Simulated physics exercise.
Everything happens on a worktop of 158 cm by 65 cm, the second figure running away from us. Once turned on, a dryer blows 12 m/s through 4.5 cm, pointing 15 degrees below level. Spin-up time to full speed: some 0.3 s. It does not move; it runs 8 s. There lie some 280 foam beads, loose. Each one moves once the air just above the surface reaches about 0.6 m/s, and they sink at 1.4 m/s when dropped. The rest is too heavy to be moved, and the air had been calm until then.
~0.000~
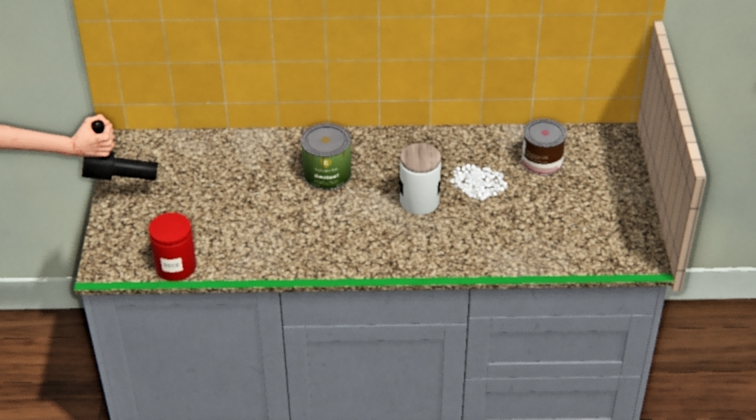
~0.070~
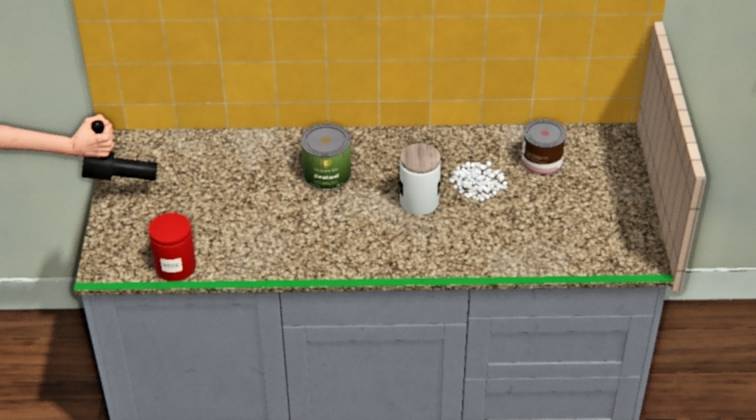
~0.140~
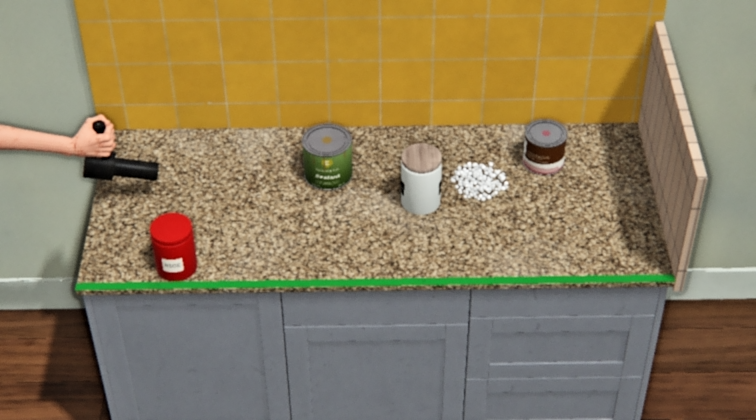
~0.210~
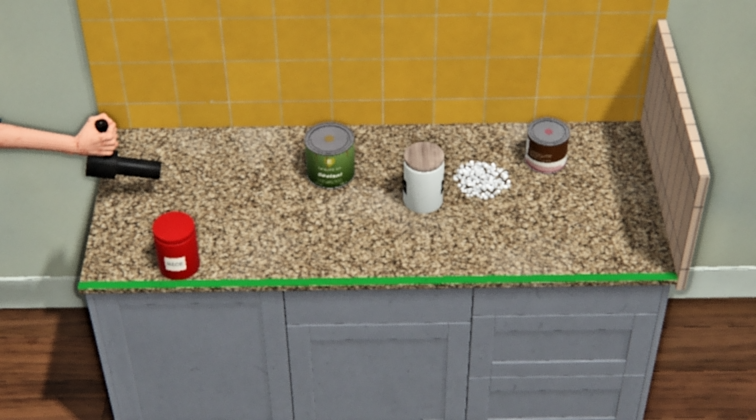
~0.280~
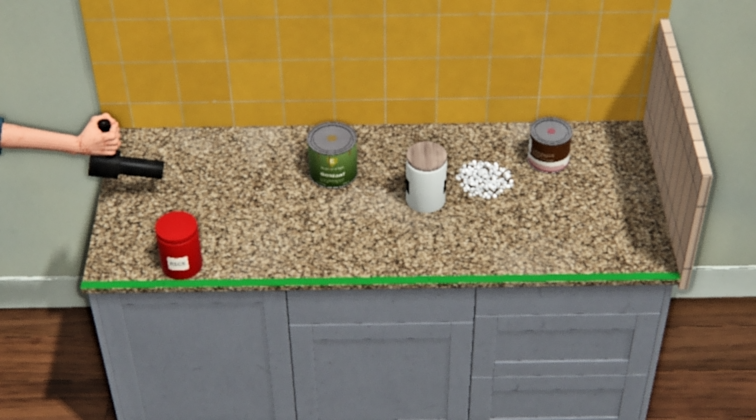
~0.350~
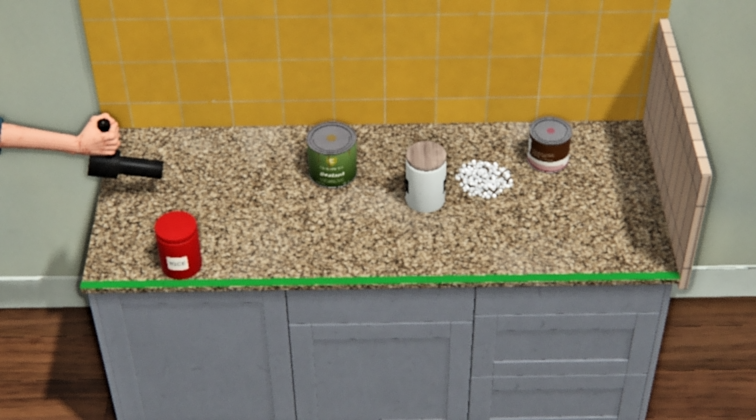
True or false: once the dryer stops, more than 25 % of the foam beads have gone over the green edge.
False.
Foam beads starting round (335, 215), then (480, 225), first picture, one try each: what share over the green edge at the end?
90 %, 40 %.
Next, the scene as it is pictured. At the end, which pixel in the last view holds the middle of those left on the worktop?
Look near pixel (537, 189) of the last view.
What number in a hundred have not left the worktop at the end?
Roughly 100 in a hundred.
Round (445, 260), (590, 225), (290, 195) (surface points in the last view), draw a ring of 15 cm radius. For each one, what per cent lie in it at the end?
Estimates in listed order: 0 %; 20 %; 0 %.
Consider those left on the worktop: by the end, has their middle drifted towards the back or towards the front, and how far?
Shift: Towards the near end, some 5 cm.
After 1.6 s, 0 % are over the green edge; the middle of those still in play is near (503, 183); 3 % have settled or left.
After 2.6 s, 0 % are over the green edge; the middle of those still in play is near (504, 184); 5 % have settled or left.
After 4.4 s, 0 % are over the green edge; the middle of those still in play is near (507, 187); 10 % have settled or left.
After 8.0 s, at the end, 0 % are over the green edge; the middle of those still in play is near (537, 189).
